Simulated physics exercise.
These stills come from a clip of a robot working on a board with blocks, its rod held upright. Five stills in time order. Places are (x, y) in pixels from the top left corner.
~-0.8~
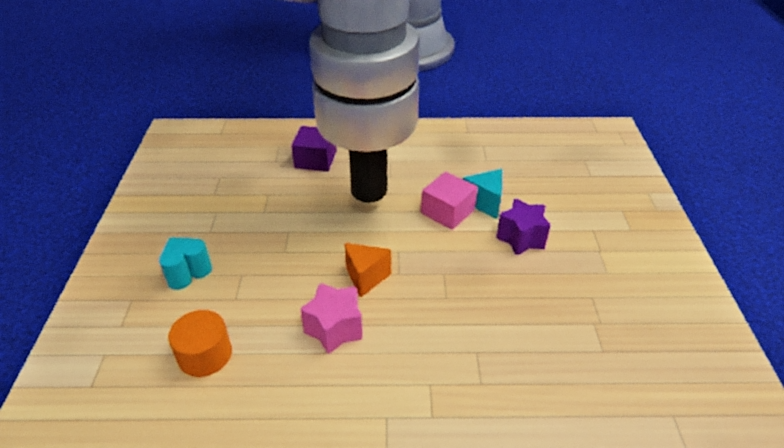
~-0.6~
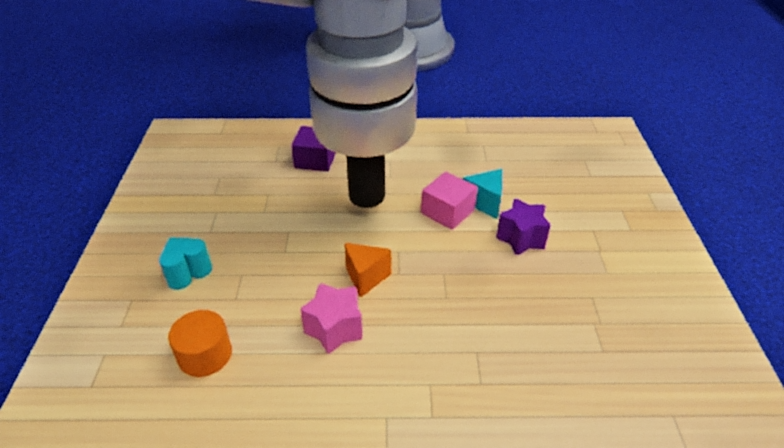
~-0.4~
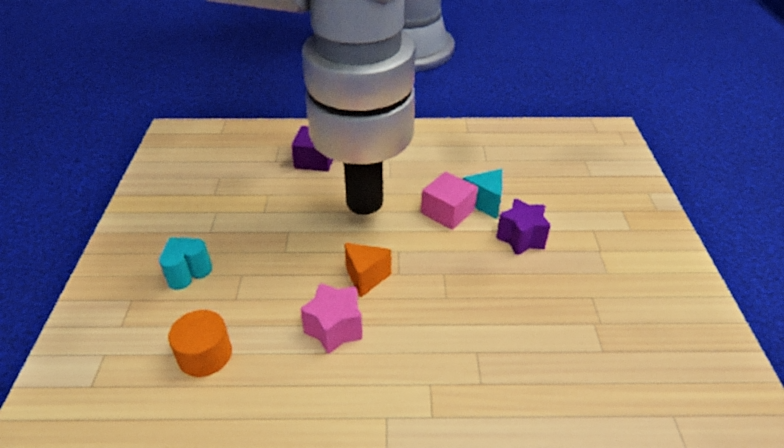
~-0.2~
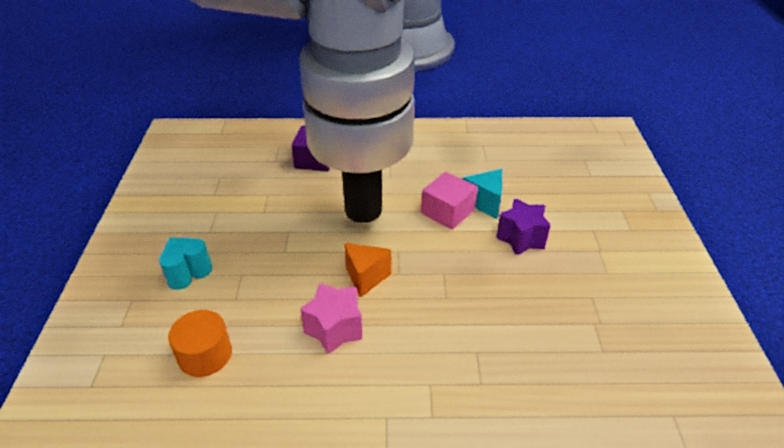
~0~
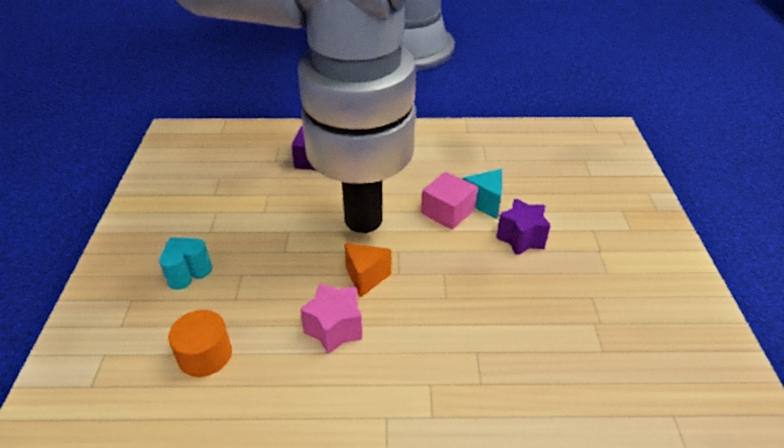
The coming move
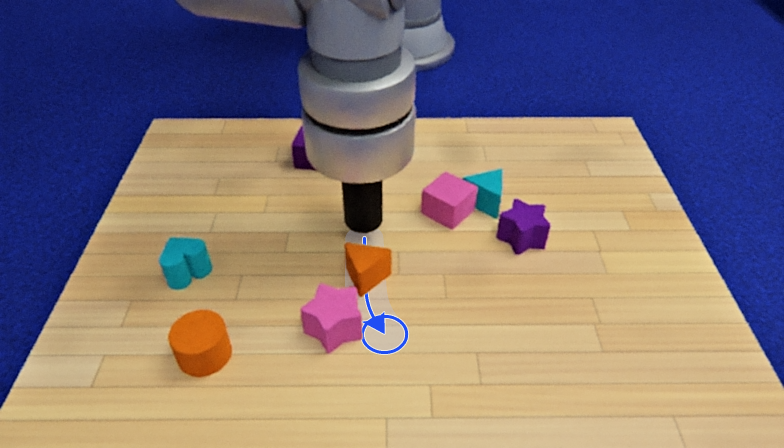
A robot arm moves its black rod slightly toward the orange triangular block, touching no blocks.
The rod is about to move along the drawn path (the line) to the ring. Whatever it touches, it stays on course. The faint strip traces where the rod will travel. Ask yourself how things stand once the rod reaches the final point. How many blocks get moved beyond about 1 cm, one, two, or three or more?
My count: 2.
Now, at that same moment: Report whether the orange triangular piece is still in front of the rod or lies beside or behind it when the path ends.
Before the rod.
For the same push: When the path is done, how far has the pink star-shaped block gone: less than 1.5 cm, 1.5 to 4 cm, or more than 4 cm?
Displacement: 1.5 to 4 cm.
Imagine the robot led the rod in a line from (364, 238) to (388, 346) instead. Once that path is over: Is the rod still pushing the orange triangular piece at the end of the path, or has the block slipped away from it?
It remains before the rod.
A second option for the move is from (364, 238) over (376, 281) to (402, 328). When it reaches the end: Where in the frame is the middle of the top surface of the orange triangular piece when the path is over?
Top centre: (385, 333).
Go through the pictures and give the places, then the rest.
Tip of the rod at (369, 192), middles of tops, pink star-shaped block at (333, 304), orange triangular piece at (365, 255), pink square block at (450, 188), in the first frame.
Rod at (367, 198), nothing pushed, in the second frame.
Rod at (365, 204), nothing pushed, in the third frame.
Rod at (364, 212), nothing pushed, in the fourth frame.
Rod at (364, 222), pink star-shaped block at (333, 304), orange triangular piece at (365, 255), pink square block at (450, 188), in the fifth frame.
The line goes from (364, 238) over (365, 268) and (367, 301) to (385, 334).
On the path given first. One third of the way, rod at (365, 251); orange triangular piece at (368, 270), turned 15° anticlockwise.
Two thirds of the way, rod at (367, 284); pink star-shaped block at (329, 316), turned 40° clockwise; orange triangular piece at (376, 305), turned 30° anticlockwise.
At the end, rod at (384, 317); pink star-shaped block at (330, 322), turned 65° clockwise; orange triangular piece at (388, 343); pink square block unmoved.
